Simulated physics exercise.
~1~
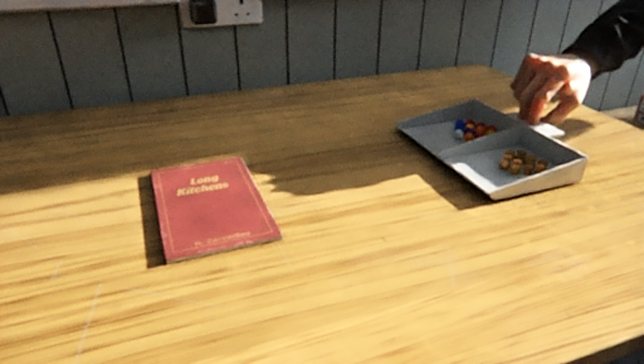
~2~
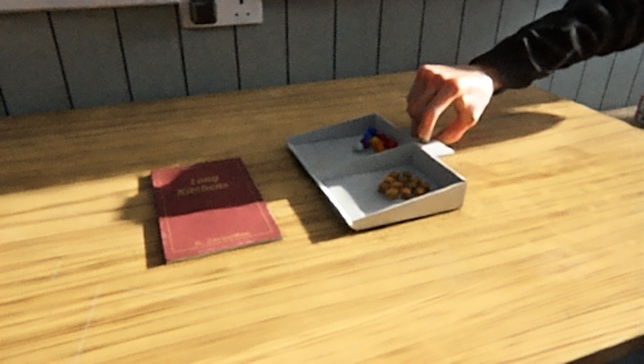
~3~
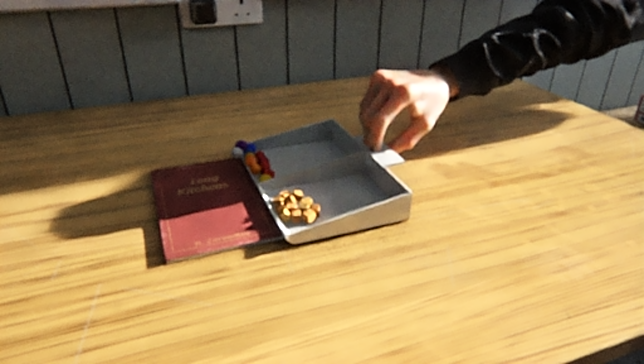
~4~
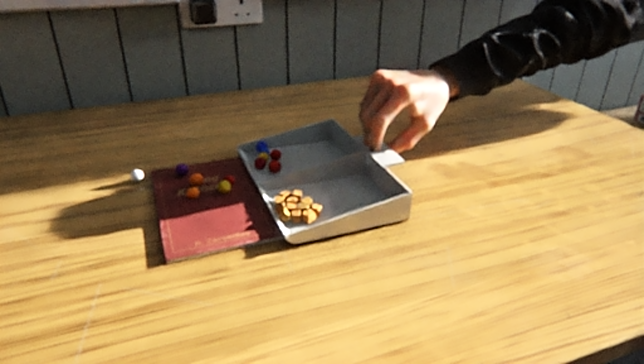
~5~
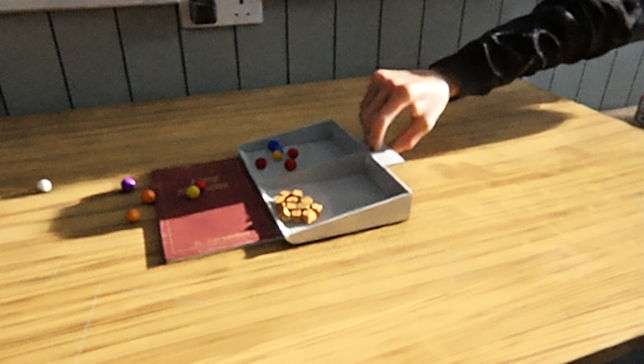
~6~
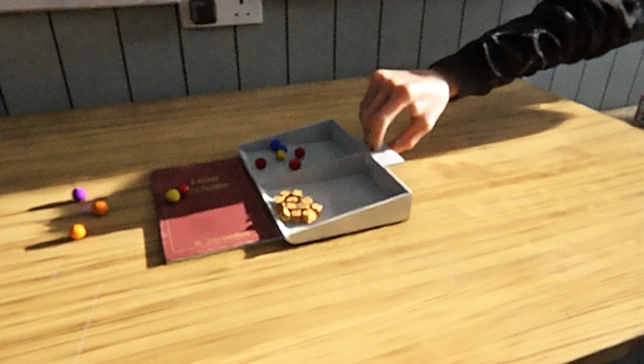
On a sunlit wooden table against grey panelling, a hand in a dark sleeve holds a grey two-part tray, with colourful balls in the far section and small tan pieces in the near one. The hand slides the tray left towards a thin red book lying flat. The tray stops against the book, and both batches shift to its front rim. Several balls spill over the rim and roll left across the book and onto the table. Finally, some balls remain in the tray, others lie outside, and the tan pieces stay gathered inside at the front.
